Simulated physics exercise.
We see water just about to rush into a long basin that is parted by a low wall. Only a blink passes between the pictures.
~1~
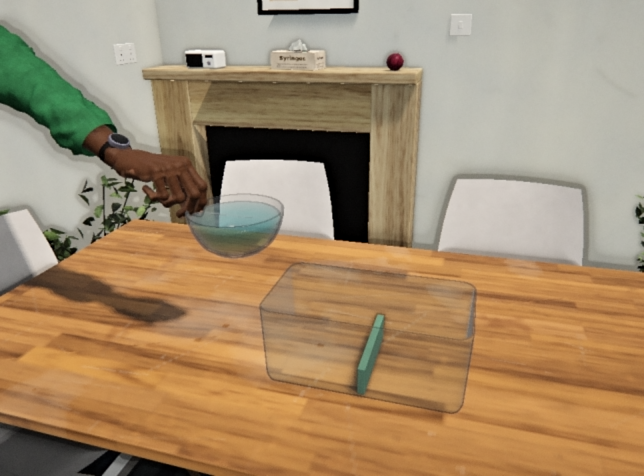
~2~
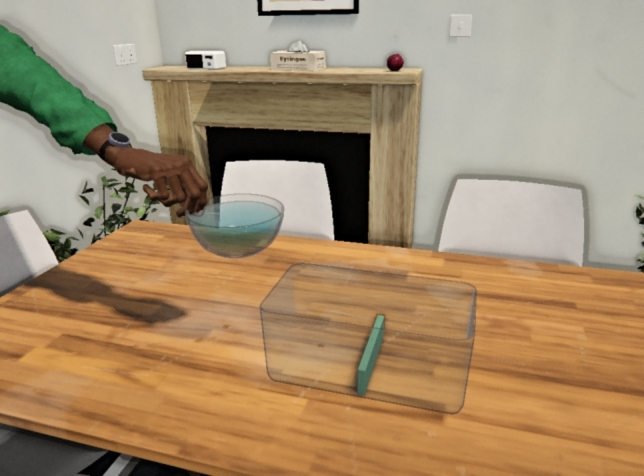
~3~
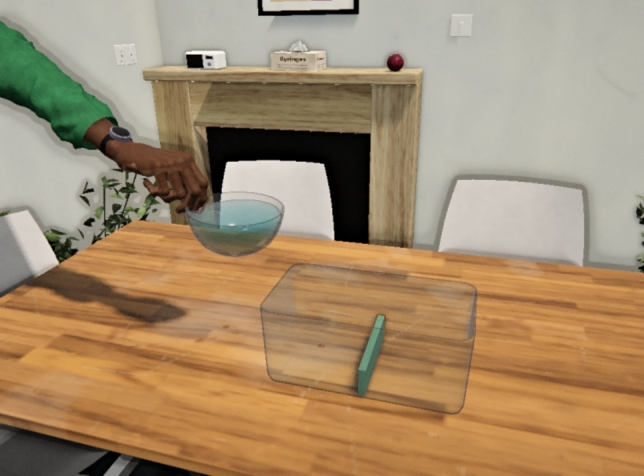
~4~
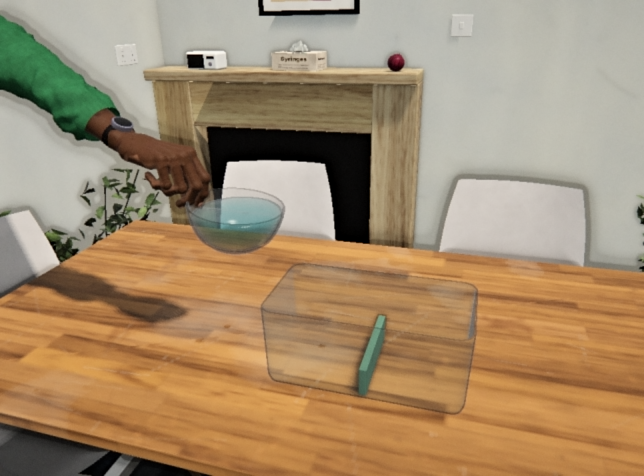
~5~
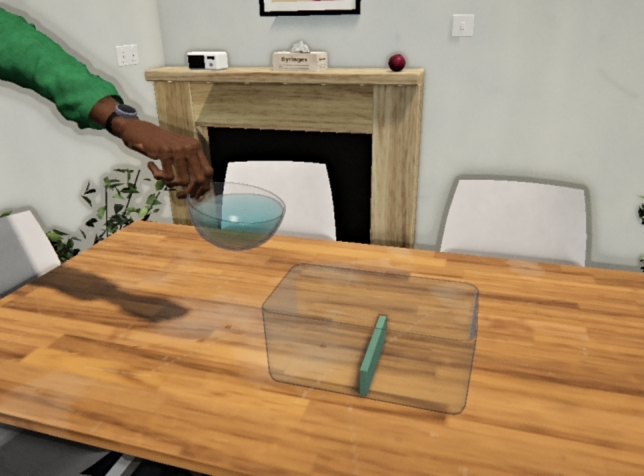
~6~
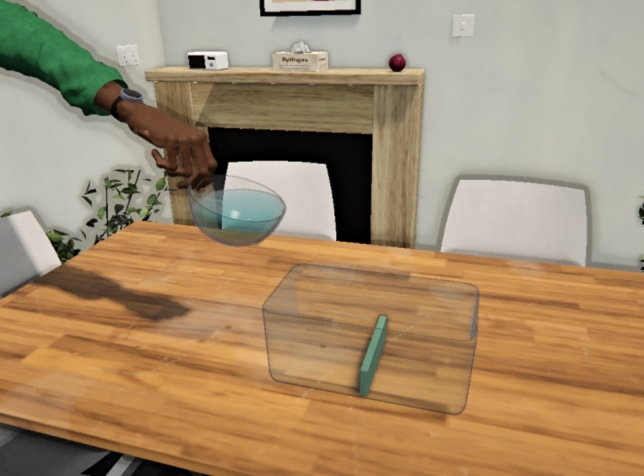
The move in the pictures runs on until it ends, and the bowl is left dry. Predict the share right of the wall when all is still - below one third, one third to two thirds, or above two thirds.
The share right of the wall lands beneath the one-third mark.
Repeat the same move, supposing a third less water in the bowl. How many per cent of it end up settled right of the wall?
Some 5 parts in a hundred, give or take.
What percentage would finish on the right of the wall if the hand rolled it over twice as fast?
Close to 15 in a hundred.
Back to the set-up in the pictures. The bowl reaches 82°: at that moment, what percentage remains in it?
Around 25 in a hundred.
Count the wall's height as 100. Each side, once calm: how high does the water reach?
The left side sits at 50 per cent and the right side at 10.
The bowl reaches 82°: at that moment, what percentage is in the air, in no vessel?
Roughly 50 per cent.
A moment on, the bowl is tipped on its side and 26 per cent is still to pour, 23 is left of the wall and 0 right of it.
Next, the bowl is tipped right over and 0 per cent is still to pour, 87 is left of the wall and 9 right of it.
Then the bowl is tipped right over and 0 per cent is still to pour, 89 is left of the wall and 10 right of it.
Later the bowl is tipped right over and 0 per cent is still to pour, 88 is left of the wall and 11 right of it.
Finally, 88 per cent lies left of the wall, 11 right of it and 1 outside.
